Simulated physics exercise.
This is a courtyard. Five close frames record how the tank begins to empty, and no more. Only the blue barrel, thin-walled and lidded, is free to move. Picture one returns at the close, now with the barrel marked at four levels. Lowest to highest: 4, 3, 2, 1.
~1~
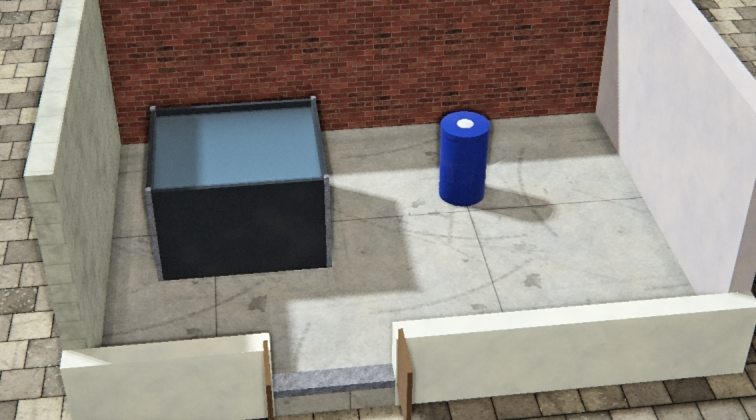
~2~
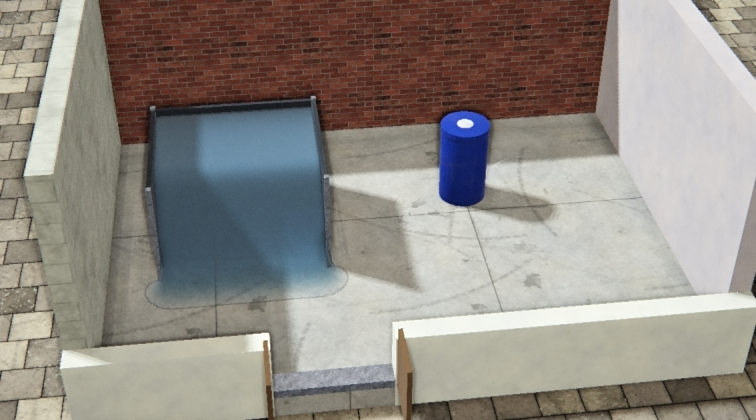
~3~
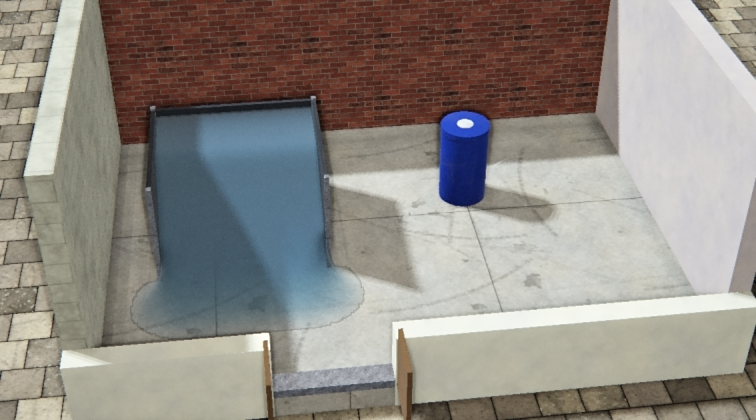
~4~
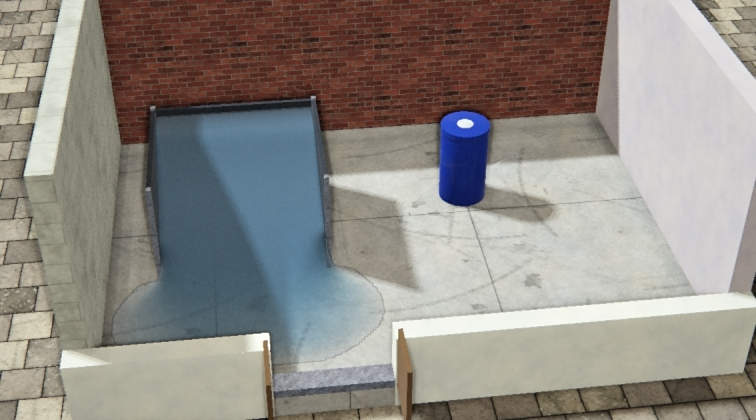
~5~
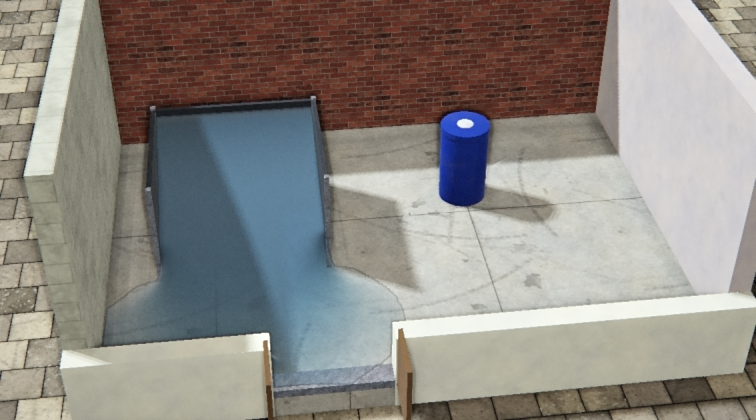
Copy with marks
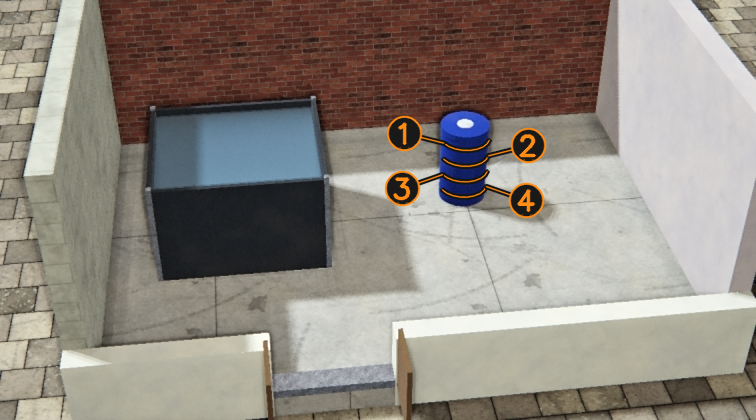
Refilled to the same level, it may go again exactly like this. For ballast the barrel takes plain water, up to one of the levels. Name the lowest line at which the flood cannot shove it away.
The answer is mark 4.
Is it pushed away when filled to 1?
No, that is safe.
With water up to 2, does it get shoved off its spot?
No, that is safe.
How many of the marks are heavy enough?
All of them.
In orange, 1 at (469, 150); 2 at (469, 166); 3 at (468, 181); 4 at (467, 197); from the bottom up 4, 3, 2, 1.
If 1 is chosen, it does not move.
If 2 is chosen, it does not move.
If 3 is chosen, it does not move.
If 4 is chosen, it does not move.
